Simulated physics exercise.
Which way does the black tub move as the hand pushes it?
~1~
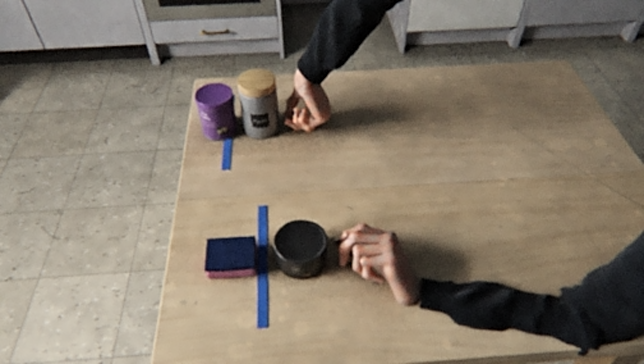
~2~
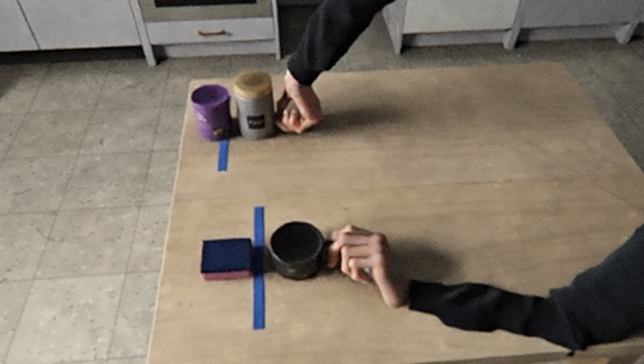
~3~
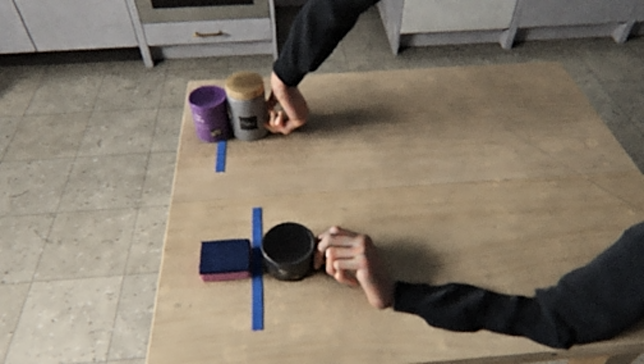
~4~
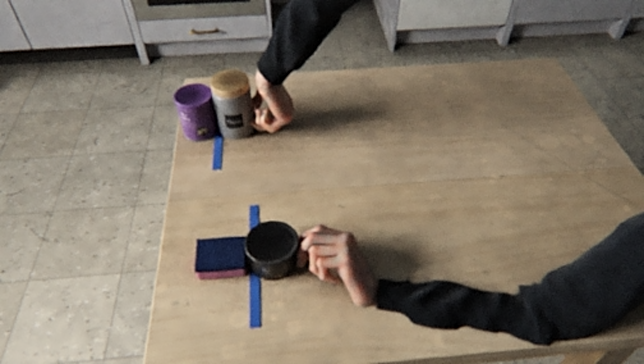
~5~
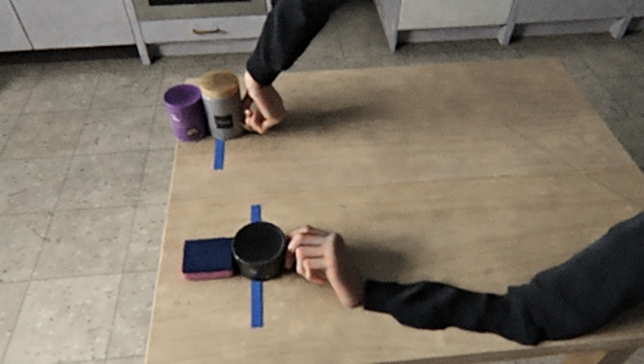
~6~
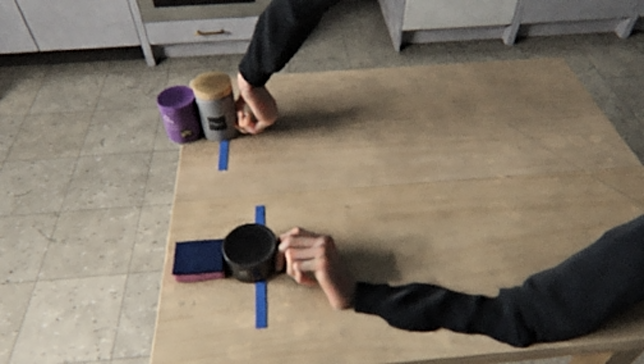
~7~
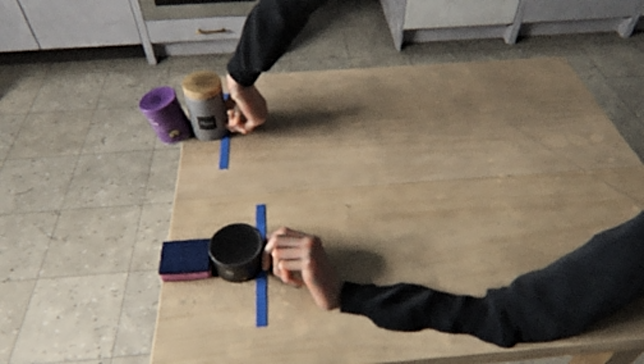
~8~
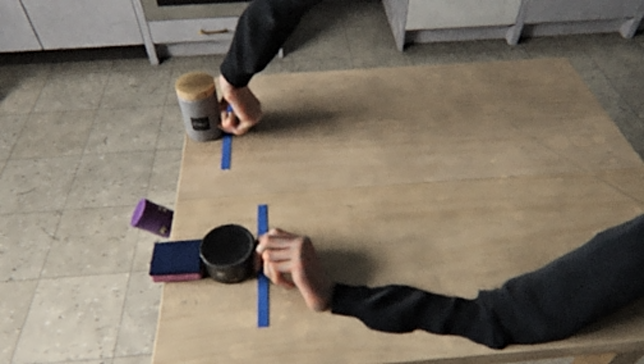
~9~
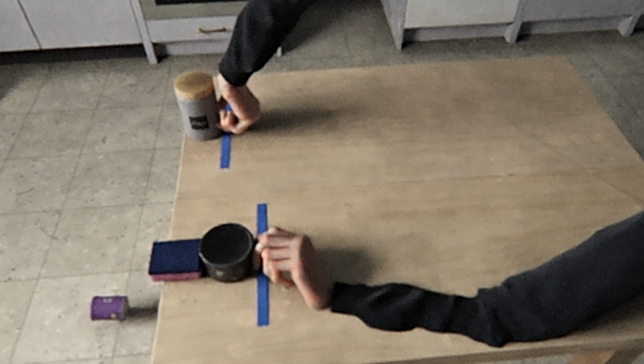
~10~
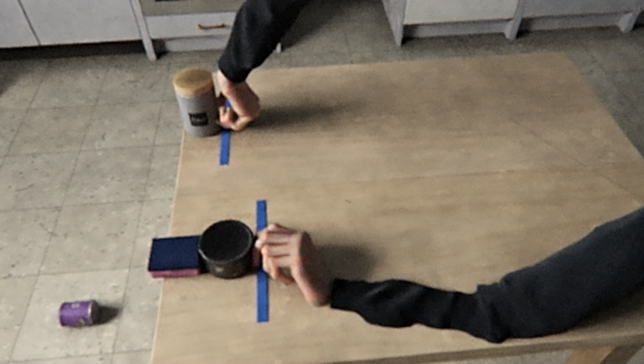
The black tub moves to the left, toward the near table edge on that side.
